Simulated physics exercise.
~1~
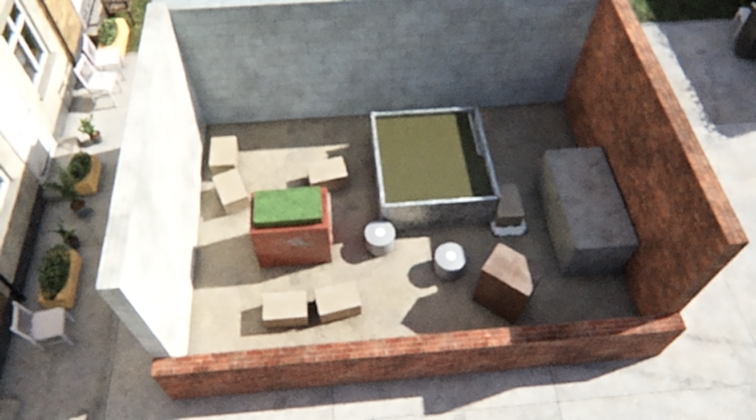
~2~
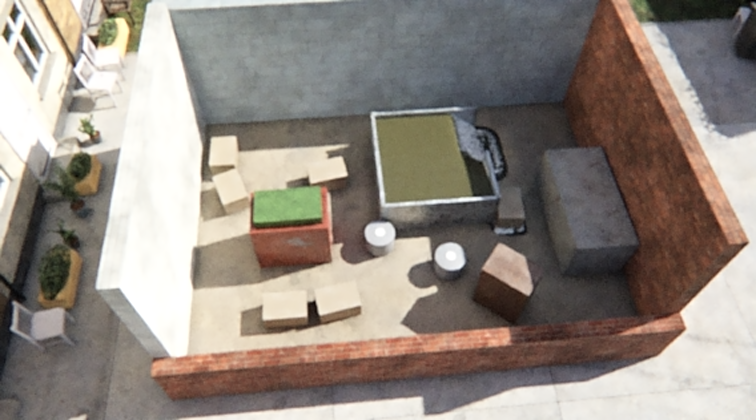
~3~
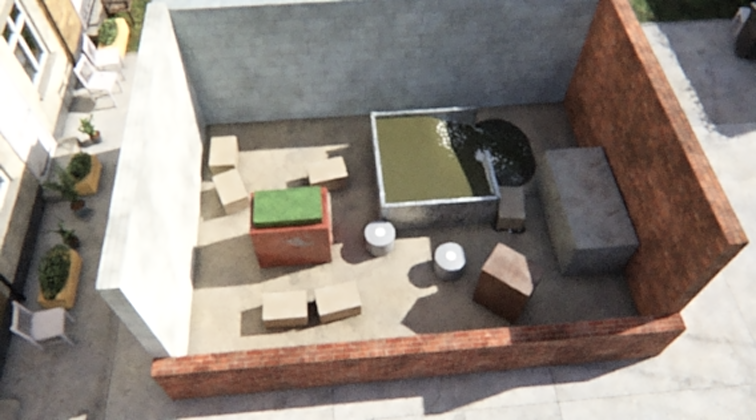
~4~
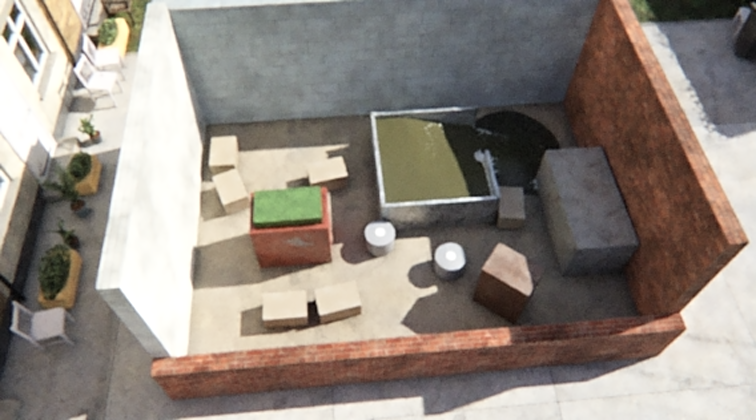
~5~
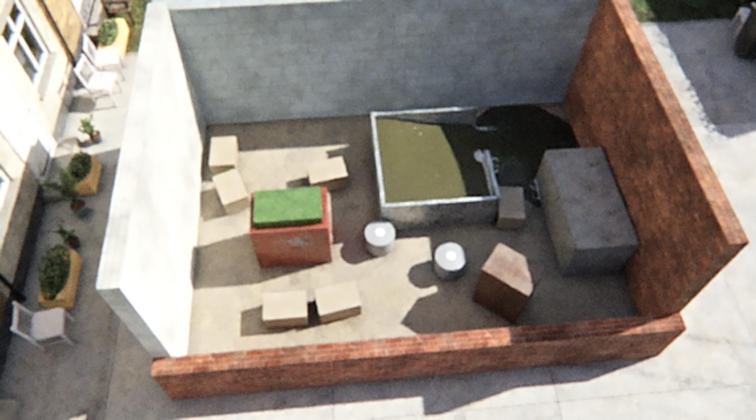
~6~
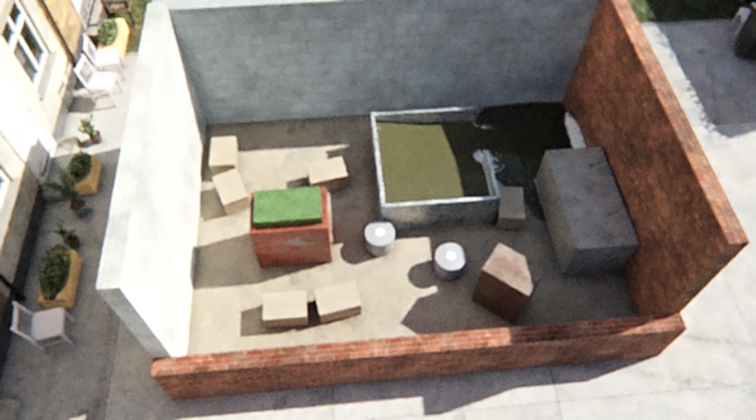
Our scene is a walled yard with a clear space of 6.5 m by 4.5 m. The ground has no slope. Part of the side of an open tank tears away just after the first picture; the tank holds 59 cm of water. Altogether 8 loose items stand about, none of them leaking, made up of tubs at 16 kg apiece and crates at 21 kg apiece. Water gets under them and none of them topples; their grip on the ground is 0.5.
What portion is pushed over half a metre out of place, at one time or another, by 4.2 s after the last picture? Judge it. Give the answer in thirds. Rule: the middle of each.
Under a third.
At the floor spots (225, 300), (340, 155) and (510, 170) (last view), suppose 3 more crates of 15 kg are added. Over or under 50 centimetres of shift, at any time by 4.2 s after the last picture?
In turn: Less, short of it, more.
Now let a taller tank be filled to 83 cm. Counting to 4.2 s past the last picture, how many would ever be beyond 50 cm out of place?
Count: 1.
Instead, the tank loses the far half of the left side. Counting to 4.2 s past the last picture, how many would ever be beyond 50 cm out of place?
3.
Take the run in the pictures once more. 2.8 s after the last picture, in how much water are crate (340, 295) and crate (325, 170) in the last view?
About 0 and 0 cm.
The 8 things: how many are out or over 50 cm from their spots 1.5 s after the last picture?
By that point, 0.
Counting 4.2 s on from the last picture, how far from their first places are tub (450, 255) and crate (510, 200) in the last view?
In turn: 0 cm, 200 cm.
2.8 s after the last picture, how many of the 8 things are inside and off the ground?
At that time, 0.
Then, 0.4 s after the last picture 0 of 8 are over 50 cm from their spots; 0 afloat.
Then, 1.5 s after the last picture 0 of 8 are over 50 cm from their spots; 0 afloat.
Then, 2.8 s after the last picture 1 of 8 are over 50 cm from their spots; 0 afloat.
Then, 4.2 s after the last picture 1 of 8 are over 50 cm from their spots, and 1 have been at some point; 0 afloat.
